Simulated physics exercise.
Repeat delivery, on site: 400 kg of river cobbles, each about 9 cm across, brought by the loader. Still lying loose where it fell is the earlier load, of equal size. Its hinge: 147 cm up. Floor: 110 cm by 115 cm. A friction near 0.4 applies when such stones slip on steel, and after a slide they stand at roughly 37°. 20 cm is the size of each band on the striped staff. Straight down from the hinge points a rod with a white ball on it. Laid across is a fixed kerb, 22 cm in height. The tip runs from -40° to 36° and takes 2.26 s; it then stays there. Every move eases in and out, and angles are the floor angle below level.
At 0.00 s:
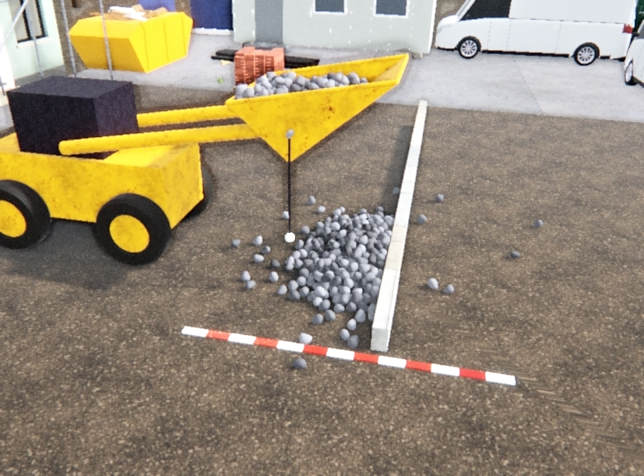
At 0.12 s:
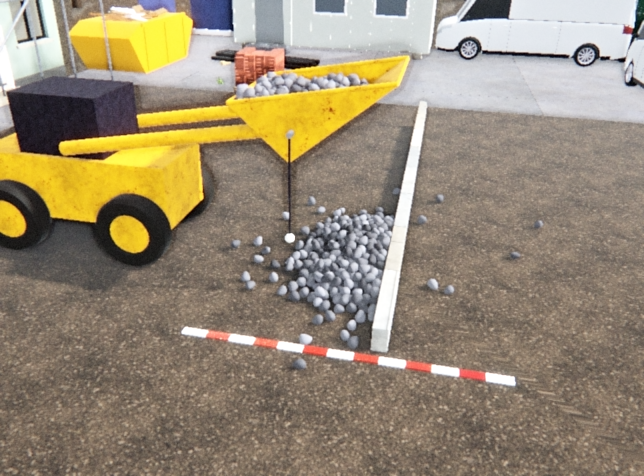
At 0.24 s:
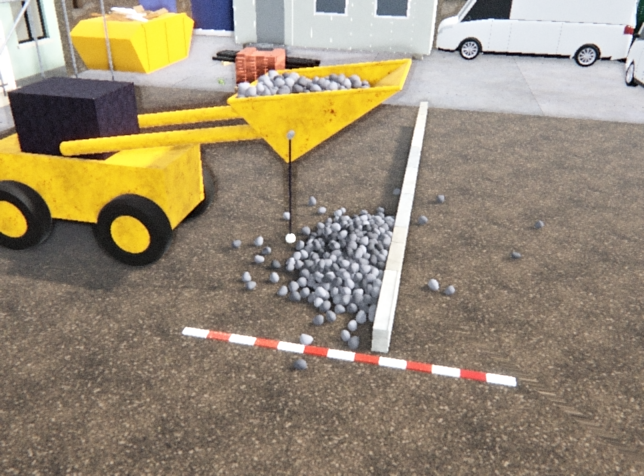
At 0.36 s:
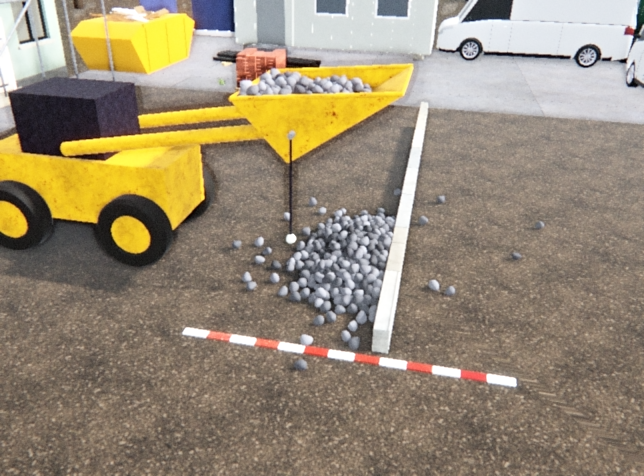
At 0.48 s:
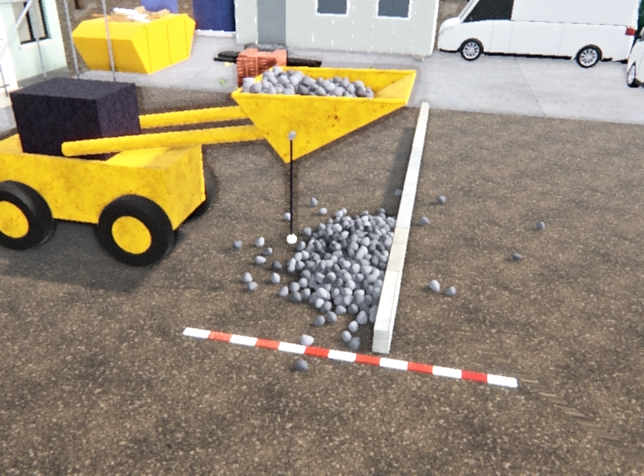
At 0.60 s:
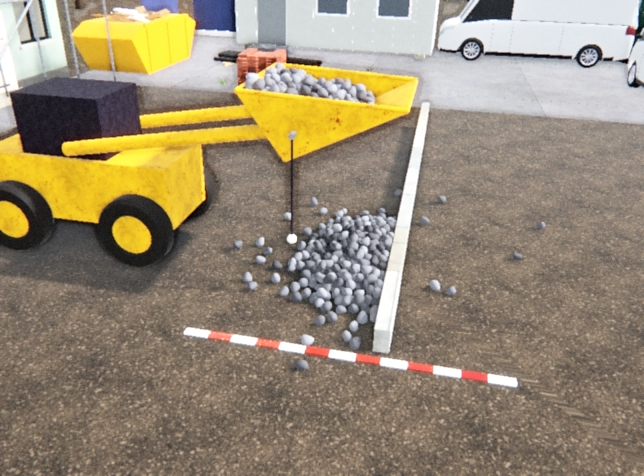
In this clip, a yellow loader holds a bucket of grey stones above a loose pile beside a pale kerb, and the bucket slowly tilts slightly, its right lip lowering as the stones inside shift a little.
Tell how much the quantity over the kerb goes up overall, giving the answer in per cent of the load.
It goes up by roughly 92 per cent.
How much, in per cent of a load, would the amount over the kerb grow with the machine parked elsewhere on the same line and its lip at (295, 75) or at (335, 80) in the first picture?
Some 0 percent first and 20 percent second.
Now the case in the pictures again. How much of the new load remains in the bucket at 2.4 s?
35 % still inside.
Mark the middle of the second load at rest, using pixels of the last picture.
Roughly pixel (445, 271) in the last view.
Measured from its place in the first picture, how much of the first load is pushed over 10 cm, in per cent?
The answer is about 0 per cent.
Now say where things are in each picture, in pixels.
Lip at (397, 83), floor tilted -40°, highest stones at (331, 81). The earlier load is highest near (359, 242), 25 cm above ground level, 97 % on this side of the kerb, 2 % over the kerb, in the first frame.
The bucket is at -39°, its lip at (398, 84); the top of the load is at (332, 82); the stones move at 0.0 m/s on average, in the second frame.
Lip at (400, 88), floor tilted -38°, highest stones at (308, 82); the stones move at 0.1 m/s on average, in the third frame.
The bucket is at -35°, its lip at (403, 95); the top of the load is at (281, 79); the stones move at 0.1 m/s on average, in the fourth frame.
Lip at (406, 103), floor tilted -31°, highest stones at (282, 77); the stones move at 0.2 m/s on average, in the fifth frame.
The bucket is at -27°, its lip at (408, 111); the top of the load is at (281, 74); the stones move at 0.2 m/s on average, in the sixth frame.
After 1.7 s the floor is at 24°; in per cent of one load, 100 in the bucket, 97 on this side of the kerb, 2 over the kerb; the foremost stones are at (449, 249).
After 2.4 s the floor is at 36°; in per cent of one load, 37 in the bucket, 124 on this side of the kerb, 38 over the kerb; the foremost stones are at (477, 255).
After 2.7 s the floor is at 36°; in per cent of one load, 6 in the bucket, 119 on this side of the kerb, 74 over the kerb; the foremost stones are at (522, 270).
After 5.5 s the floor is at 36°; in per cent of one load, 0 in the bucket, 105 on this side of the kerb, 93 over the kerb; the foremost stones are at (597, 279). Net gain over the kerb, 92.
